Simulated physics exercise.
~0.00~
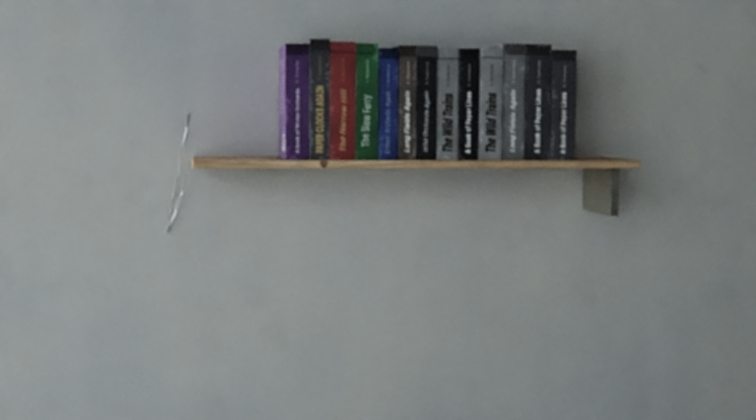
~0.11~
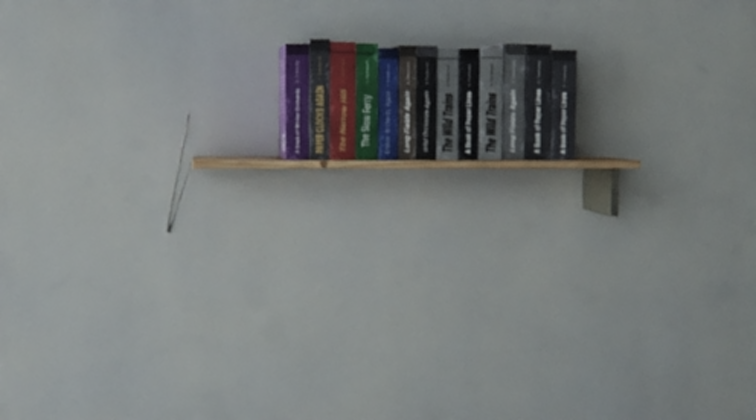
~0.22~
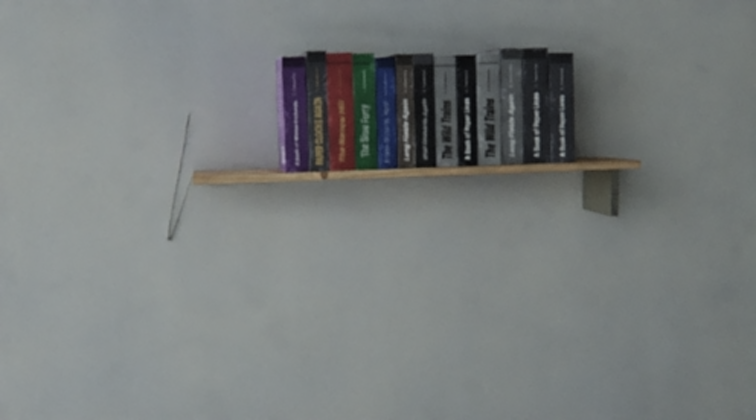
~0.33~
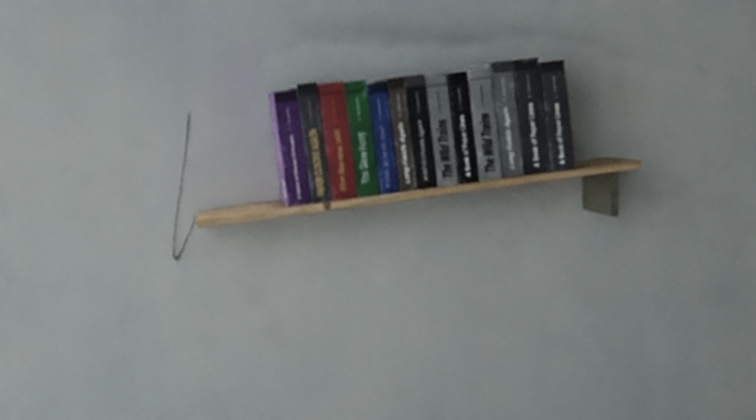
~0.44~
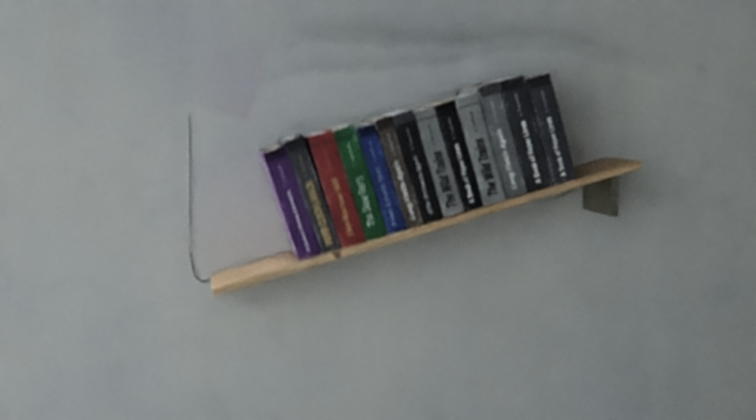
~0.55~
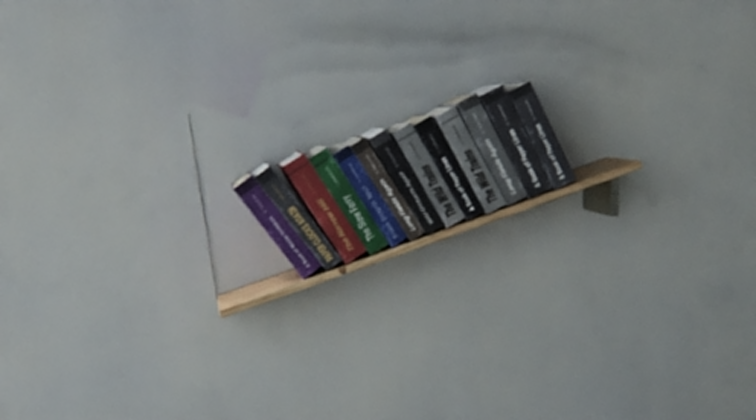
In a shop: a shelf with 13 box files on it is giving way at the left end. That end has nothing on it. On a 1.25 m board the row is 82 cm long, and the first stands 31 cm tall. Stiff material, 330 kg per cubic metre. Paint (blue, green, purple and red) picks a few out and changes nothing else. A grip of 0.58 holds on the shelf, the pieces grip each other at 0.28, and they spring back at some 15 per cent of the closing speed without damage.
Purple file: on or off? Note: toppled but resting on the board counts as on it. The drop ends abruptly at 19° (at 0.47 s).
Off.
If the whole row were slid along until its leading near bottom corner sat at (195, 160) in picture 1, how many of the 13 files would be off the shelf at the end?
Under that change, 4.
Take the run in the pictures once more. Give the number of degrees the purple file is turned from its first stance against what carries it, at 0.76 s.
Angle at that time, about 70 degrees.
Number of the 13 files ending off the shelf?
The total is 3.
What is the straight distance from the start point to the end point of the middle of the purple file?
Straight-line shift: Approx. 150 cm.
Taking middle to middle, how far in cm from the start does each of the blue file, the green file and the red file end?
Approx. shifts in cm - blue: 50; green: 60; red: 130.
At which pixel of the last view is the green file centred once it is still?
Resting position, last image: About (234, 289).
After 0.76 s, none of the 13 files off the shelf, 13 disturbed; purple file on its side; red file leaning 40°.
After 1.20 s, 2 of the 13 files off the shelf; purple file on its side; red file on its side.
At rest (1.8 s), 3 of the 13 files off the shelf; purple file on its side; red file on its side; green file on its side.
